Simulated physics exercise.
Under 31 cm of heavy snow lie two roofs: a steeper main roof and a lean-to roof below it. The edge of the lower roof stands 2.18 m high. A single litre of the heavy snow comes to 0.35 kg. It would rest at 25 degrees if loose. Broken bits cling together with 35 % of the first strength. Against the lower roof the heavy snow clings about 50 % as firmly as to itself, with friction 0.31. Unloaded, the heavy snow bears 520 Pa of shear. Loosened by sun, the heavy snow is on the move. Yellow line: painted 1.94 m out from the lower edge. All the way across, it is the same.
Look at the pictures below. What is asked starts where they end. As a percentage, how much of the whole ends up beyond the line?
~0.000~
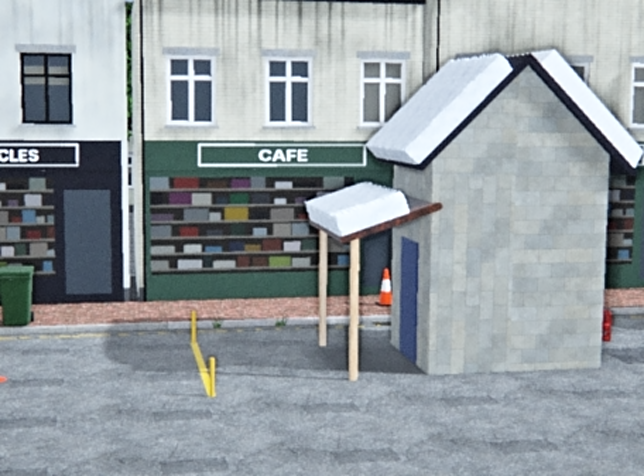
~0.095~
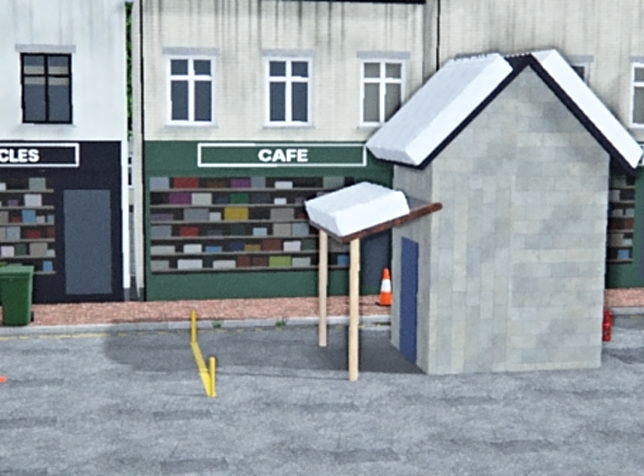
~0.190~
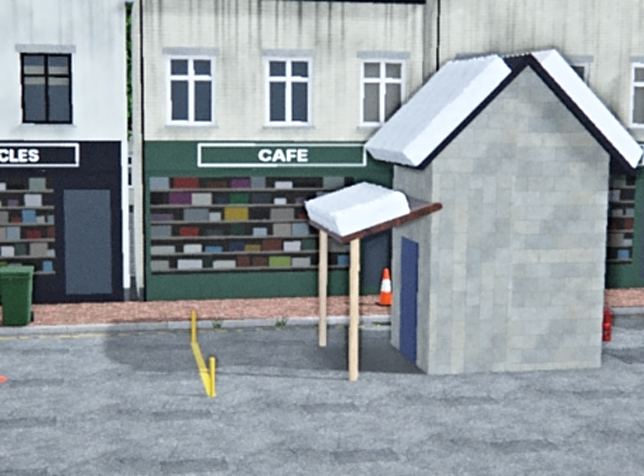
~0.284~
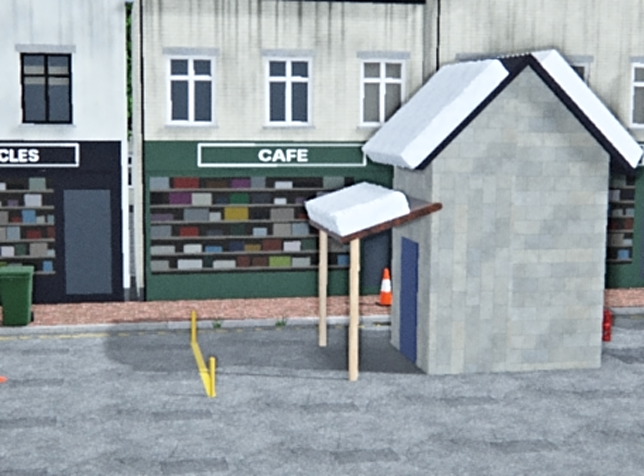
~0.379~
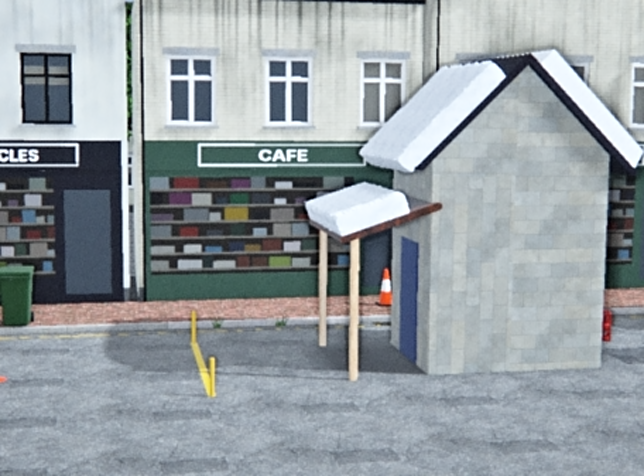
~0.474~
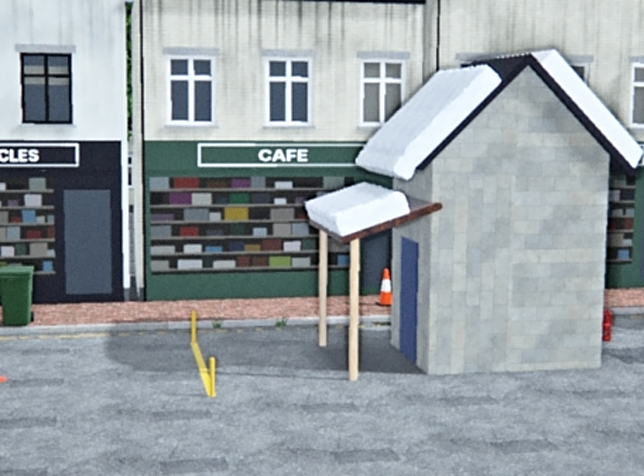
Roughly 20 %.
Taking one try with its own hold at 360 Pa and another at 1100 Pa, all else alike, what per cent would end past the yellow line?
25 in a hundred, followed by 0 in a hundred.
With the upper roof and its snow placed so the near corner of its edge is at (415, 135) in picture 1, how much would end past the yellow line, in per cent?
Roughly 30 per cent.
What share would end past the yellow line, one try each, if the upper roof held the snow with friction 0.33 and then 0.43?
First try 30 per cent, second try 25 per cent.
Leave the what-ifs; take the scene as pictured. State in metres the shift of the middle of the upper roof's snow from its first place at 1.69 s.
I'd say close to 2.4 m.
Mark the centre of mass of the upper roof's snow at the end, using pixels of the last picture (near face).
It sits close to (272, 346).
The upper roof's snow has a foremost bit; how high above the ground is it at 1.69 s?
About 1.6 m.
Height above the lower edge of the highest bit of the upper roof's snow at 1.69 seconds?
It sits some 0.7 m above the lower edge at that time.
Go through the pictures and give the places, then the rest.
The first frame shows foremost bit of the heavy snow at (417, 146).
The second frame shows foremost bit of the heavy snow at (416, 146), its middle shifted 10 mm.
The third frame shows foremost bit of the heavy snow at (415, 154), its middle shifted 4.0 cm, 2 % of it past the upper edge, in one piece.
The fourth frame shows foremost bit of the heavy snow at (412, 161), its middle shifted 9.0 cm, 4 % of it past the upper edge, in one piece.
The fifth frame shows foremost bit of the heavy snow at (409, 153), its middle shifted 16 cm, 8 % of it past the upper edge, in one piece.
The sixth frame shows foremost bit of the heavy snow at (403, 156), its middle shifted 26 cm, 14 % of it past the upper edge, cracking.
After 1.03 s, none is below the lower edge and 0 % is past the line.
After 1.69 s, 26 % is below the lower edge and 0 % is past the line.
After 2.34 s, 68 % is below the lower edge and 14 % is past the line.
After 3.00 s, 82 % is below the lower edge and 20 % is past the line.
After 3.60 s, 82 % is below the lower edge and 20 % is past the line.
